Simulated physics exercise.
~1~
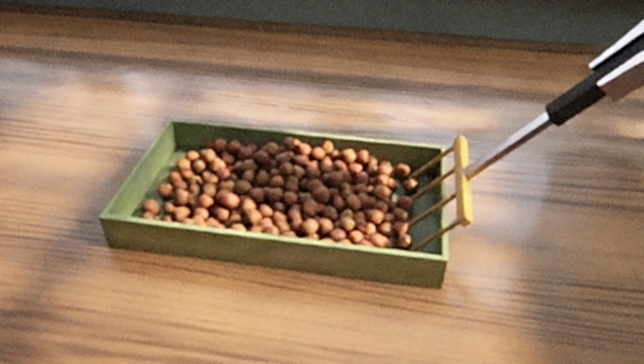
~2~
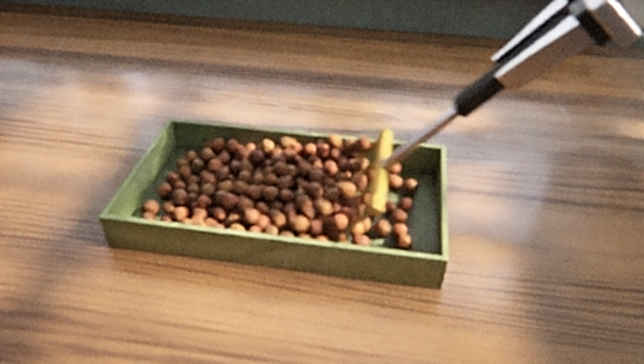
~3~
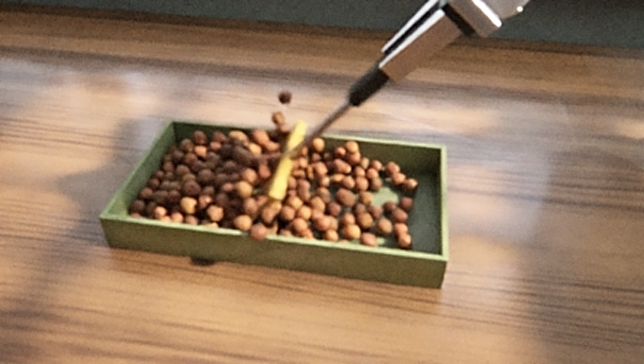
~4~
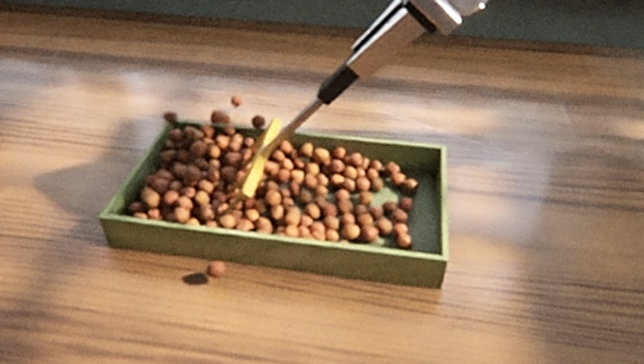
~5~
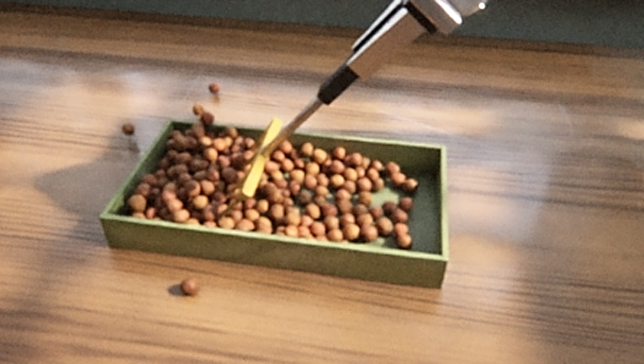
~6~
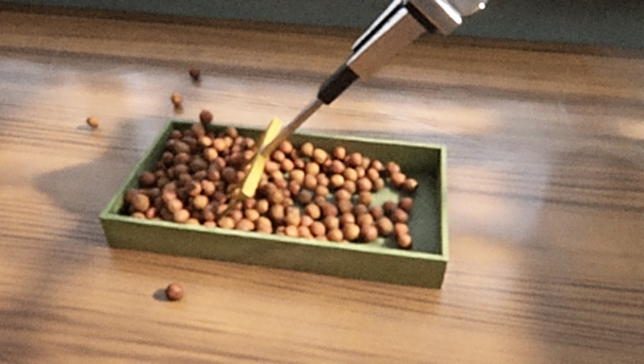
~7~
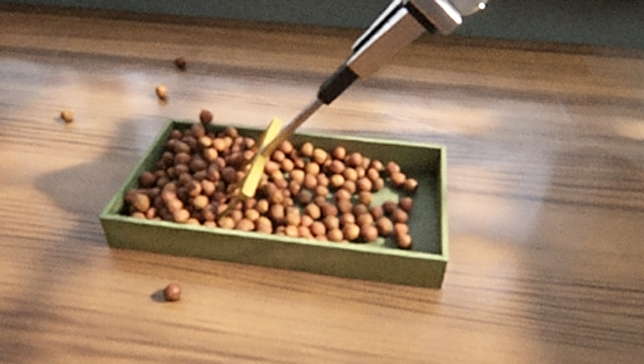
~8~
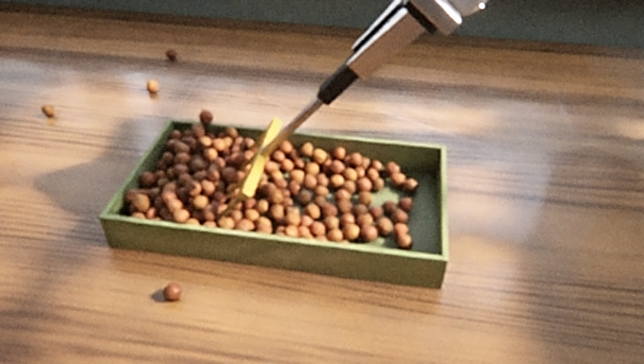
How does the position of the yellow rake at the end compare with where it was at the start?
At the start the rake is at the right end of the green trough. By the end it is farther left, resting among the nuts a little left of the trough's middle.
